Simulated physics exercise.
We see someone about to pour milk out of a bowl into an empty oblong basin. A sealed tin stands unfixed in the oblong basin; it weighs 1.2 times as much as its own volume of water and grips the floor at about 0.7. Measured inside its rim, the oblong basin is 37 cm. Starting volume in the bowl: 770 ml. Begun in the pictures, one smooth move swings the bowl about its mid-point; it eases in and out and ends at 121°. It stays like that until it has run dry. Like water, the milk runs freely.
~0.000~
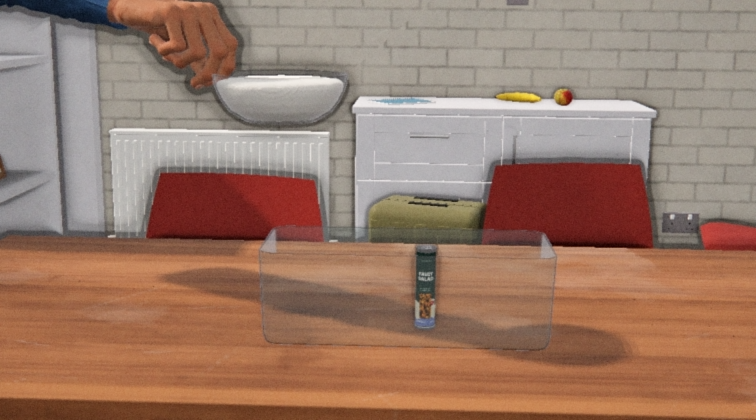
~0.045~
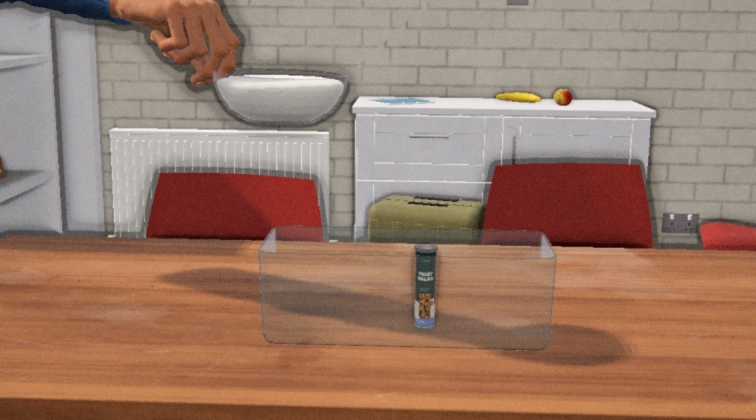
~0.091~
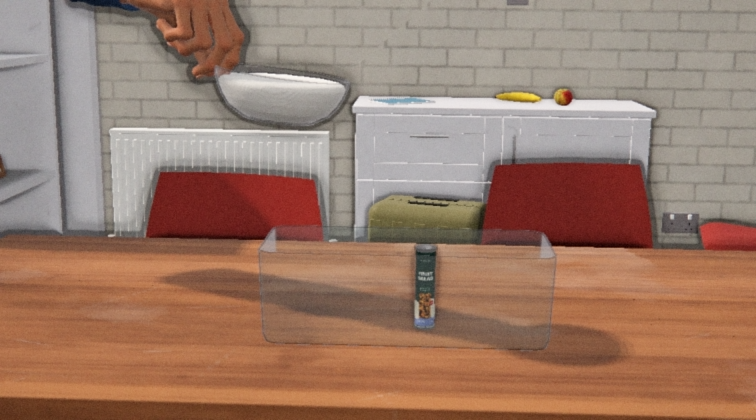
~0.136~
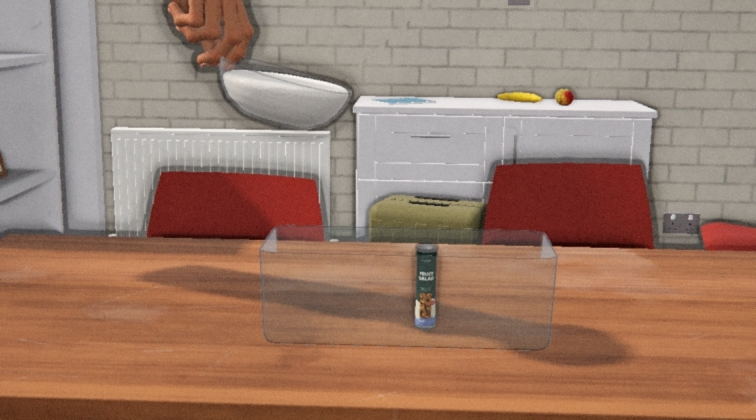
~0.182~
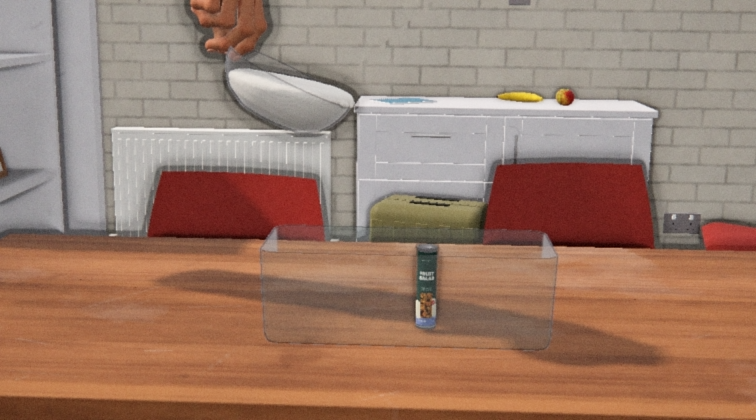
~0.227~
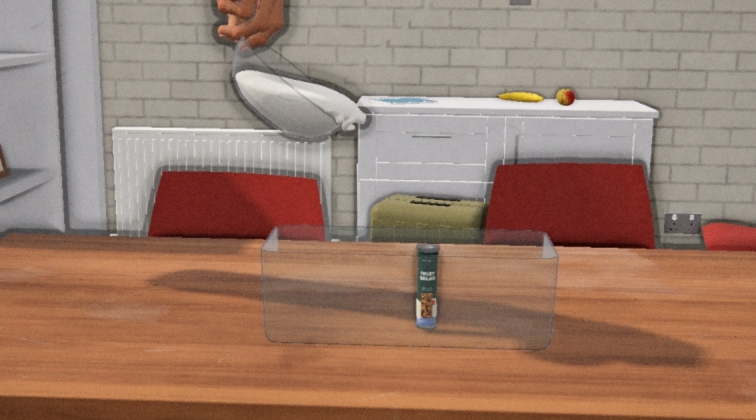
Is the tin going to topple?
Yes, my guess is it's going to keel over.
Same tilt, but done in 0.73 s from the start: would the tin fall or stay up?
In that case the tin overturns.
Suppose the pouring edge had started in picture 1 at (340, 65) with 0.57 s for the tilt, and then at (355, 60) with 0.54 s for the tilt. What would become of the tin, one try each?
The tin overturns the first time and overturns the second time.
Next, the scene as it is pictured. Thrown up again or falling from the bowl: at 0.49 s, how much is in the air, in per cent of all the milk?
32 per cent.
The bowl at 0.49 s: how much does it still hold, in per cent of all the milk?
0 %.
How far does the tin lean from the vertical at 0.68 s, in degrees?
It is at some 15°.
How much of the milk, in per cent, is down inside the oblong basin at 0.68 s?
Looks like about 92 % of the whole amount.
After 0.49 s the tilt is 112° and 0 per cent is still to pour; the tin stands where it began.
After 0.68 s the tilt is 121° and 0 per cent is still to pour; the tin leans 17°.
After 0.87 s the tilt is 121° and 0 per cent is still to pour; the tin leans 31°.
After 1.09 s the tilt is 121° and 0 per cent is still to pour; the tin lies on its side.
In the end the tin lies on its side.
